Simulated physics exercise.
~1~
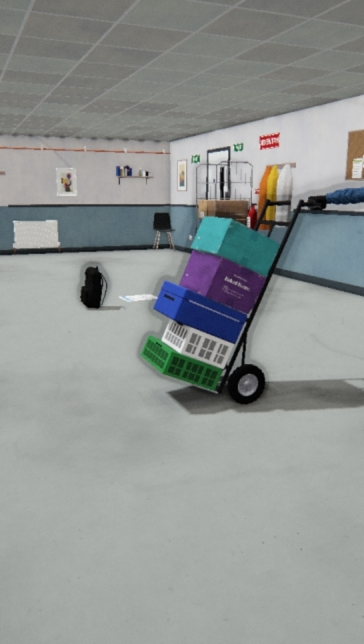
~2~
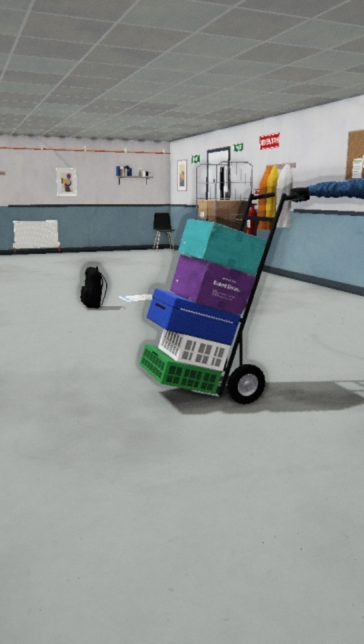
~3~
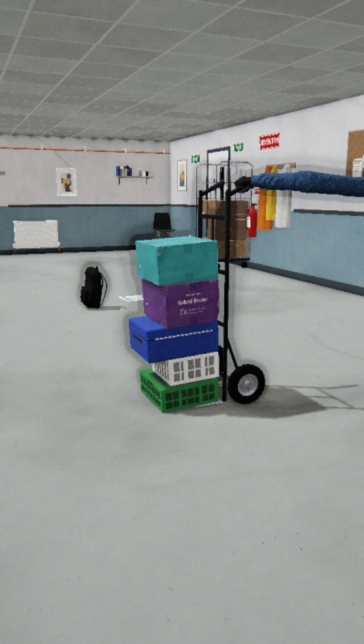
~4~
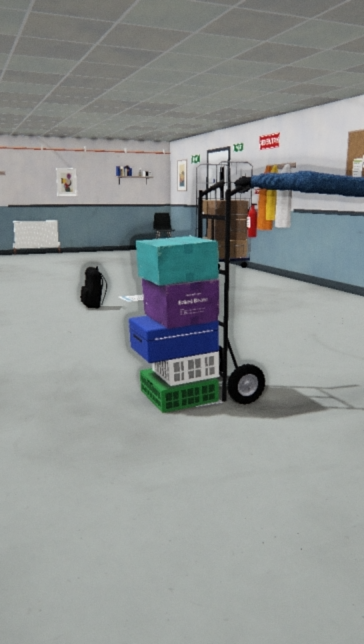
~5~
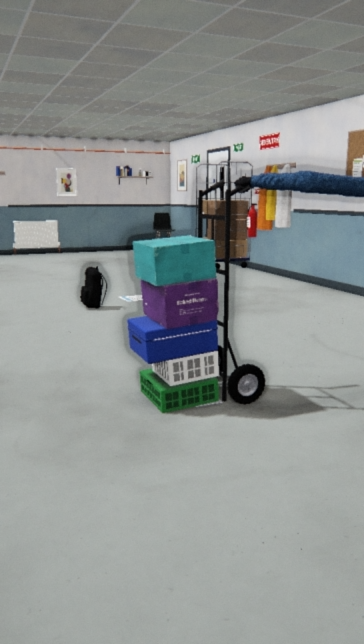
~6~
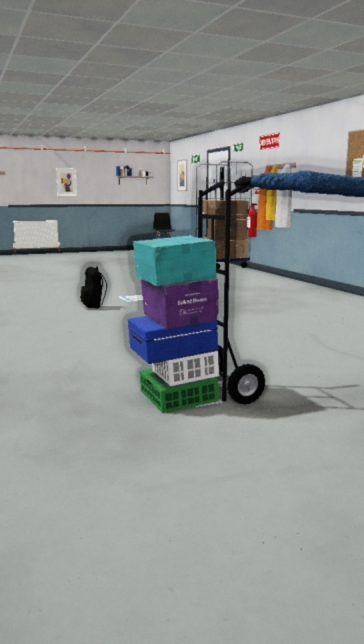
The clip shows a hand truck tilted back to the right, loaded with green and white crates, a blue toolbox, a purple box and a turquoise box. It swings upright and stops, and the stack rocks slightly but stays piled on the truck.
